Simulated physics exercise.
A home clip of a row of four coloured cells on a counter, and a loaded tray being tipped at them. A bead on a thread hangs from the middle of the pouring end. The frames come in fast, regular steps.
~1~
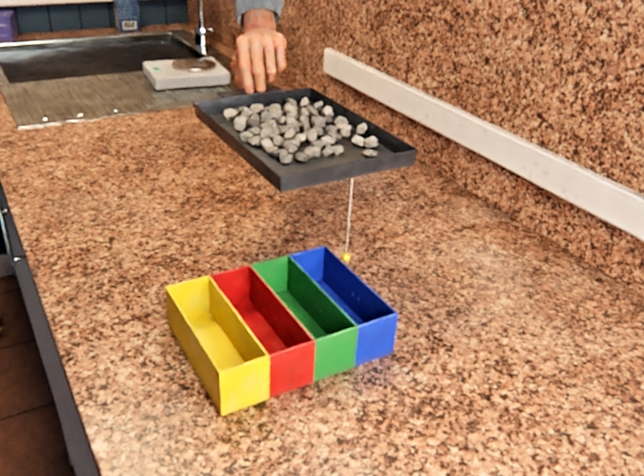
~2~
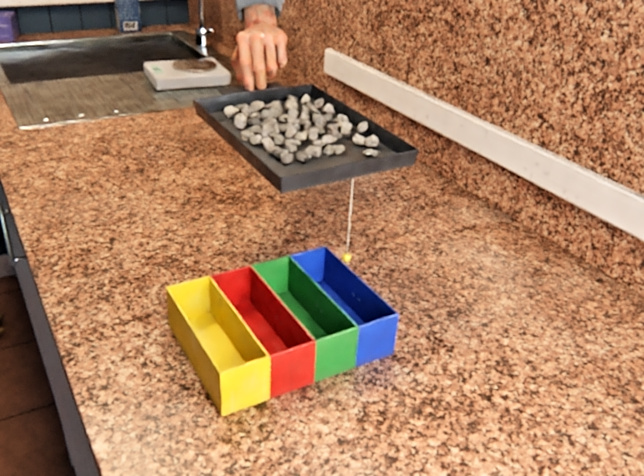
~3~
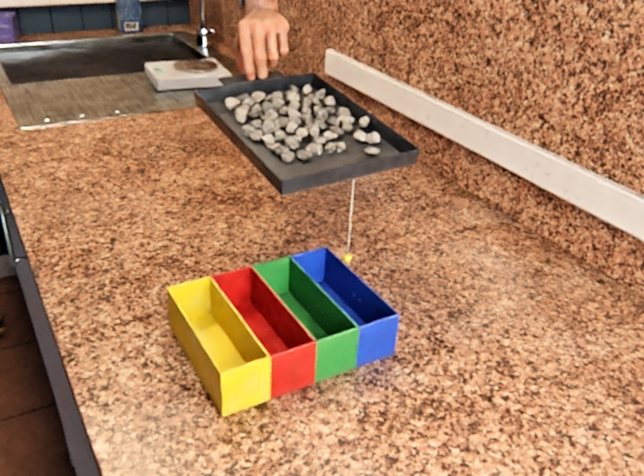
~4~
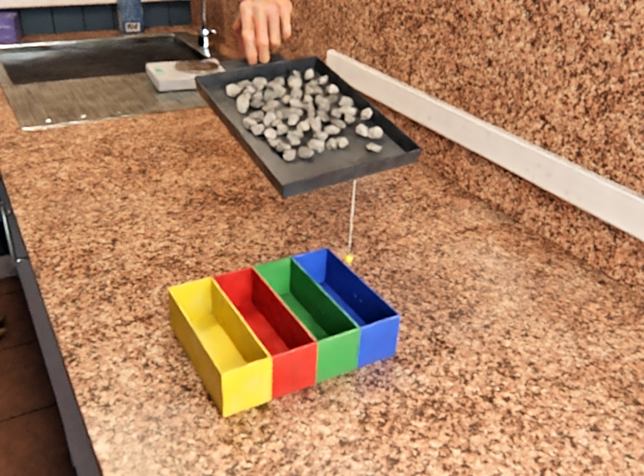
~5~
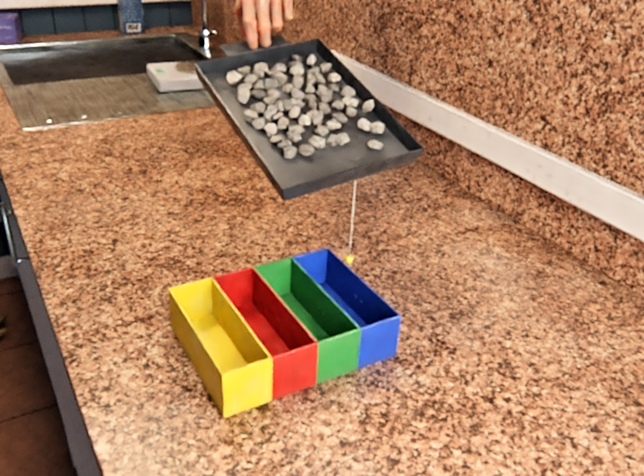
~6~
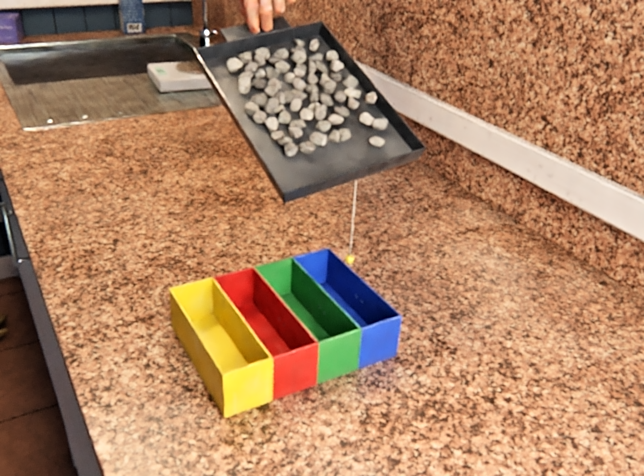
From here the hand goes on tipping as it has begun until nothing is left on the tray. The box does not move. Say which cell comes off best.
Most goes to the green cell.
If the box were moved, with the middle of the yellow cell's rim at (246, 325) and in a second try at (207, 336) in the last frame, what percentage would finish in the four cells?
Roughly 100 per cent, and 90 per cent.
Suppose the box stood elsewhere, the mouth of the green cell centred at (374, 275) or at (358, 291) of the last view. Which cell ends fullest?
One: The cell in yellow. Two: The red one.
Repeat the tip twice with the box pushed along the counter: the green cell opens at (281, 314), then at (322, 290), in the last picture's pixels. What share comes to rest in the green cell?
Roughly 30 per cent, and 40 per cent.
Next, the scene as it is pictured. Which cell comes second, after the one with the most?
In second place: The blue one.
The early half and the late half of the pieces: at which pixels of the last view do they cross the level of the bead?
At about (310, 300), then at (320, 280).
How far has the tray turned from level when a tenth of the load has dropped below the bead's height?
Near 85 degrees.
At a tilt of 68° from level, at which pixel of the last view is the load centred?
At about (318, 164).
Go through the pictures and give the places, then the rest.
In the first frame, corners of the pouring end at (281, 175) and (415, 149), level; middle of the load at (292, 129), bits of gravel; bead on its thread at (346, 257); yellow cell at (245, 381); red cell at (292, 365); green cell at (335, 350); blue cell at (376, 336).
In the second frame, corners of the pouring end at (282, 176) and (416, 149), level; middle of the load at (293, 127).
In the third frame, corners of the pouring end at (283, 179) and (417, 149), tipped barely, lowest at the left corner; middle of the load at (294, 121).
In the fourth frame, corners of the pouring end at (284, 183) and (419, 148), tipped a little, lowest at the left corner; middle of the load at (296, 112).
In the fifth frame, corners of the pouring end at (285, 187) and (421, 147), tipped clearly, lowest at the left corner; middle of the load at (297, 104).
In the sixth frame, corners of the pouring end at (286, 191) and (422, 147), tipped clearly, lowest at the left corner; middle of the load at (299, 95); yellow cell at (248, 383); red cell at (295, 367); green cell at (339, 352); blue cell at (380, 338).
Soon after the last picture, tray tipped steeply; nearly all on the tray; a stray few falling or outside the box.
A little later, tray tipped past a quarter turn; about a quarter on the tray; about a third in the green cell; a small part in the red cell; a small part in the blue cell; about a quarter falling or outside the box.
Later still, tray tipped past a quarter turn; about half in the green cell; about a quarter in the blue cell; a small part in the red cell; a small part falling or outside the box.
At rest, tray tipped past a quarter turn; about half in the green cell; about a quarter in the blue cell; a small part in the red cell; none in the yellow cell; a small part outside the box.
